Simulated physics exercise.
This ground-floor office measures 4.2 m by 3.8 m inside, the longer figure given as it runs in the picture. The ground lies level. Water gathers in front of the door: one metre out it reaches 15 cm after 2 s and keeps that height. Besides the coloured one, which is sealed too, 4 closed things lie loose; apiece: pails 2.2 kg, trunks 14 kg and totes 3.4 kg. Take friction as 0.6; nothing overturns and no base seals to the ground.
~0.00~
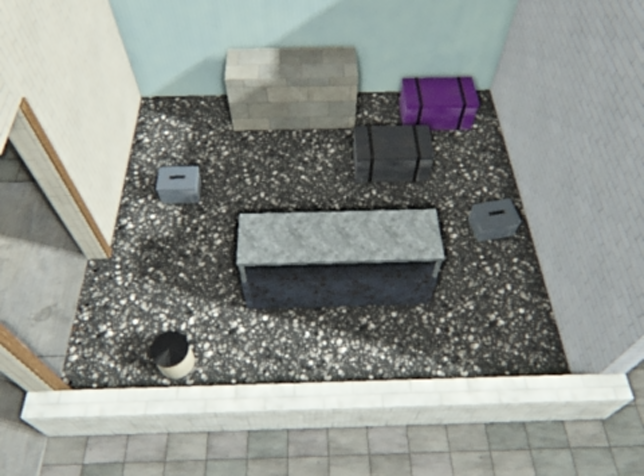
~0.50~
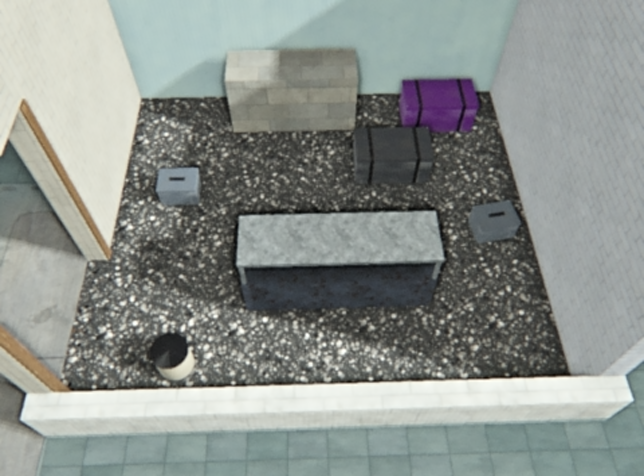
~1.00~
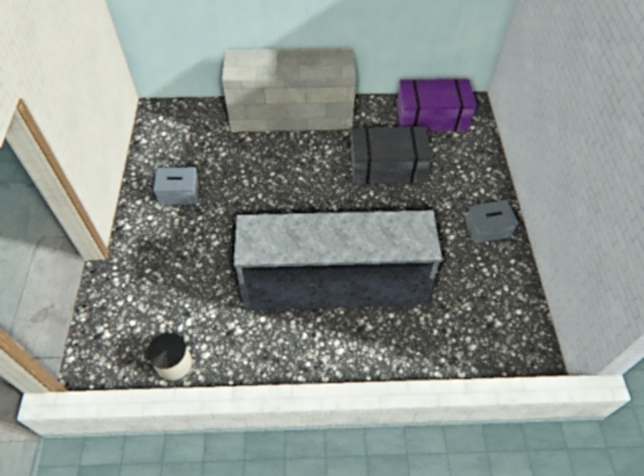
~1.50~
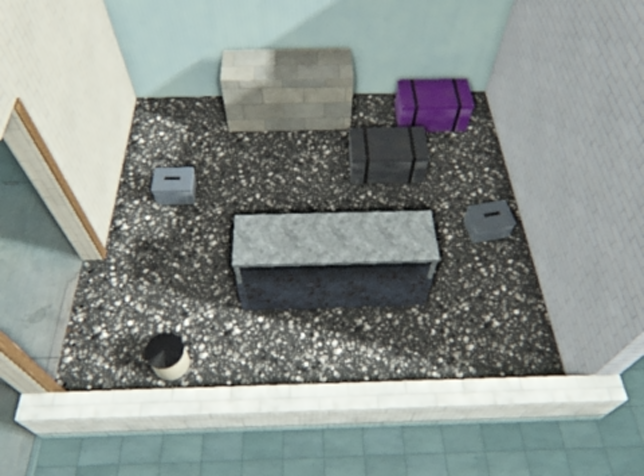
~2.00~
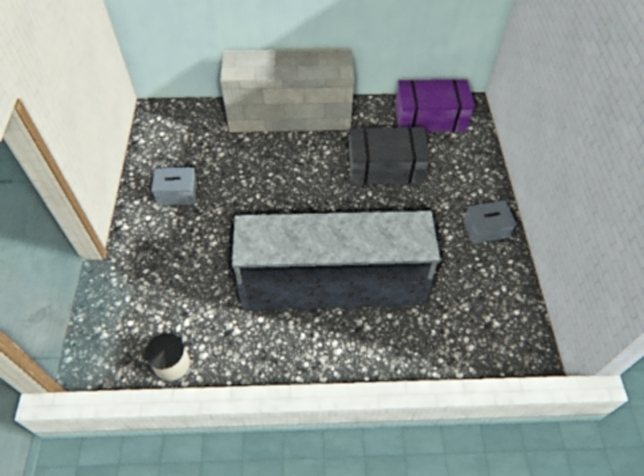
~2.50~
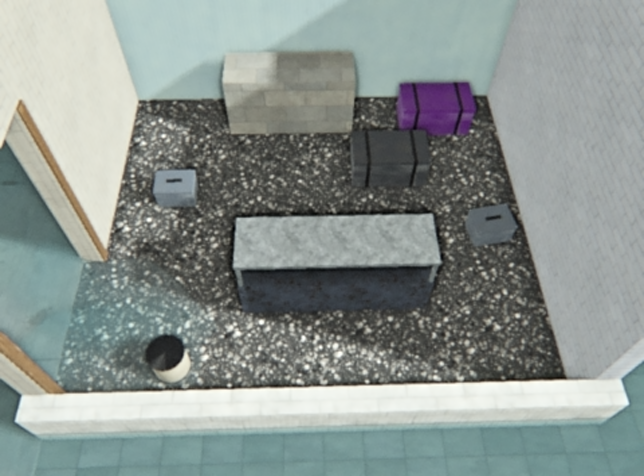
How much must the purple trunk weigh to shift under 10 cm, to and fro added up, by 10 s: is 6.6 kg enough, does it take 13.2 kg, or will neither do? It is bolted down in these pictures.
For it, neither weight holds it.
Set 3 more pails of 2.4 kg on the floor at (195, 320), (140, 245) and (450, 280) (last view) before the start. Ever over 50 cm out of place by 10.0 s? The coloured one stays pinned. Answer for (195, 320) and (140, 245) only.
In turn: Over, less.
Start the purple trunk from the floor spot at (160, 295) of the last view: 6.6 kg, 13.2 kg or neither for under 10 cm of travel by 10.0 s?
Neither holds.
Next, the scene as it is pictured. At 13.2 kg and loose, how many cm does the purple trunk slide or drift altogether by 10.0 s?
Some 50 cm in all.
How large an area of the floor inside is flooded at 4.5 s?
Some 7.5 m2.
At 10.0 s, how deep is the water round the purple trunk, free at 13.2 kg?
About 10 cm.
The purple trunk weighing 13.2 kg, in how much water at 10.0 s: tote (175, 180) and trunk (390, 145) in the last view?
Roughly 2 and 7 cm.
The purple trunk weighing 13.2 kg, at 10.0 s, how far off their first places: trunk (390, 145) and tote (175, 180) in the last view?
In that order: 20 cm, 0 cm.
After 3.5 s the purple trunk would be 0 cm from its start with 6.6 kg and 0 cm from its start with 13.2 kg; 0 cm of water round it then.
After 4.5 s the purple trunk would be 0 cm from its start with 6.6 kg and 0 cm from its start with 13.2 kg; 0 cm of water round it then.
After 7.0 s the purple trunk would be 0 cm from its start with 6.6 kg and 0 cm from its start with 13.2 kg; 2 cm of water round it then.
After 10.0 s the purple trunk would be 45 cm from its start with 6.6 kg and 42 cm from its start with 13.2 kg; 10 cm of water round it then.
